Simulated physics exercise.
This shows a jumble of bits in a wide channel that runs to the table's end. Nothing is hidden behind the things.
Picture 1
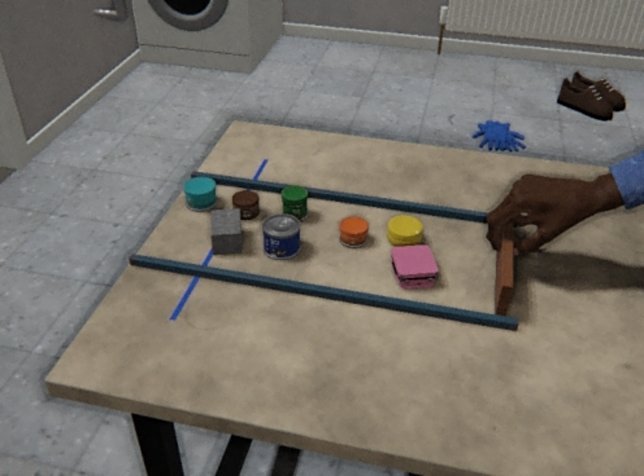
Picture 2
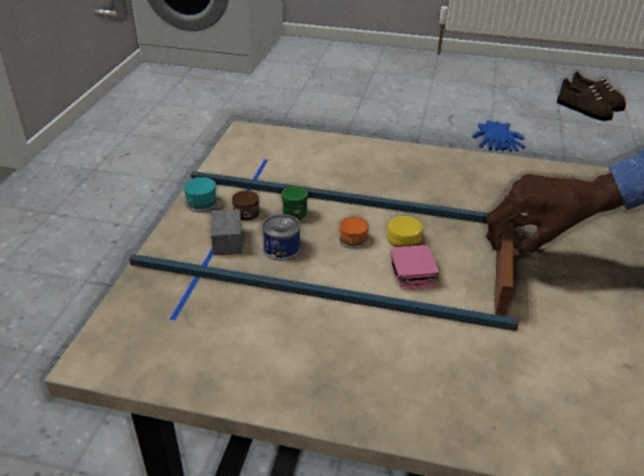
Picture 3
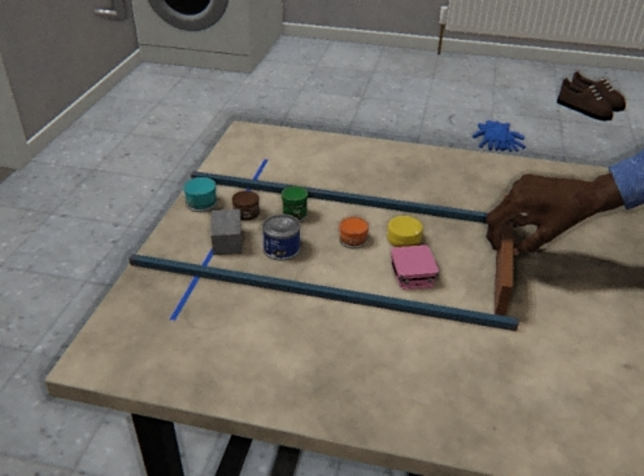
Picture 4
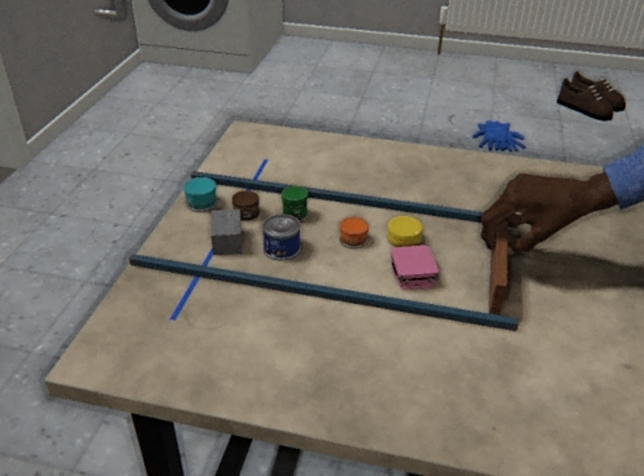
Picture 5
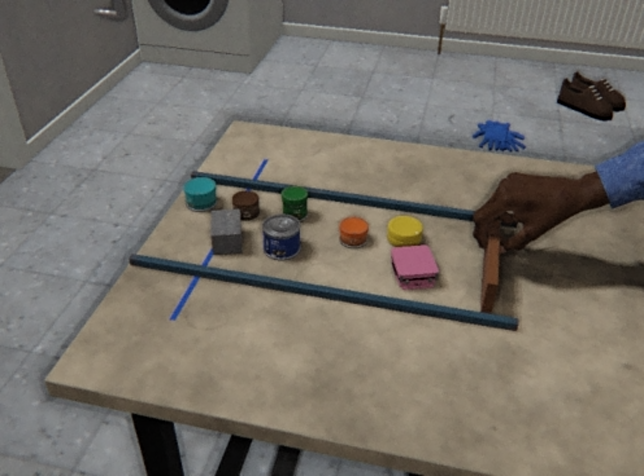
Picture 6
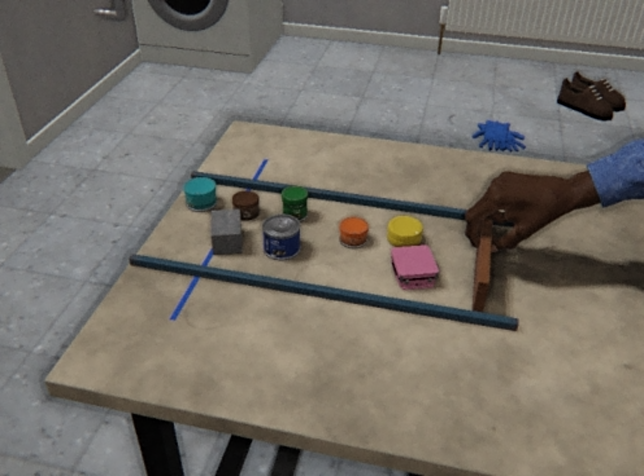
A hand holding a brown board stayed almost still at first, then slid it slightly left between two dark rails, while the small tubs, tins, grey block and pink case ahead of it stayed put.
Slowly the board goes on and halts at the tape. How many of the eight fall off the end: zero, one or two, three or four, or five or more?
The number that fall off is one or two.
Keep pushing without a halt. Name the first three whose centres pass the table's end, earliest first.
The order is the grey block, the turquoise tin, the blue tin.
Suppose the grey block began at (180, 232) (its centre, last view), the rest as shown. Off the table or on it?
The grey block falls.
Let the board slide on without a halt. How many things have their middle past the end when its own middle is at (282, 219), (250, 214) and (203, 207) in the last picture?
It would be 0, 0 and 4.
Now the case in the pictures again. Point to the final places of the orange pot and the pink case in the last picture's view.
First (198, 211), then (200, 234).
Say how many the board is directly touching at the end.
That makes 2.
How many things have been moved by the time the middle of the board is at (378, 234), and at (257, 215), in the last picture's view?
3 and 8.
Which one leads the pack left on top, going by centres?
The blue tin.
Soon after, none off yet; turquoise tin at rest near (201, 195); grey block at rest near (227, 232); brown tub at rest near (246, 206).
In the end, the number that fall off is one or two; gone, grey block and turquoise tin.
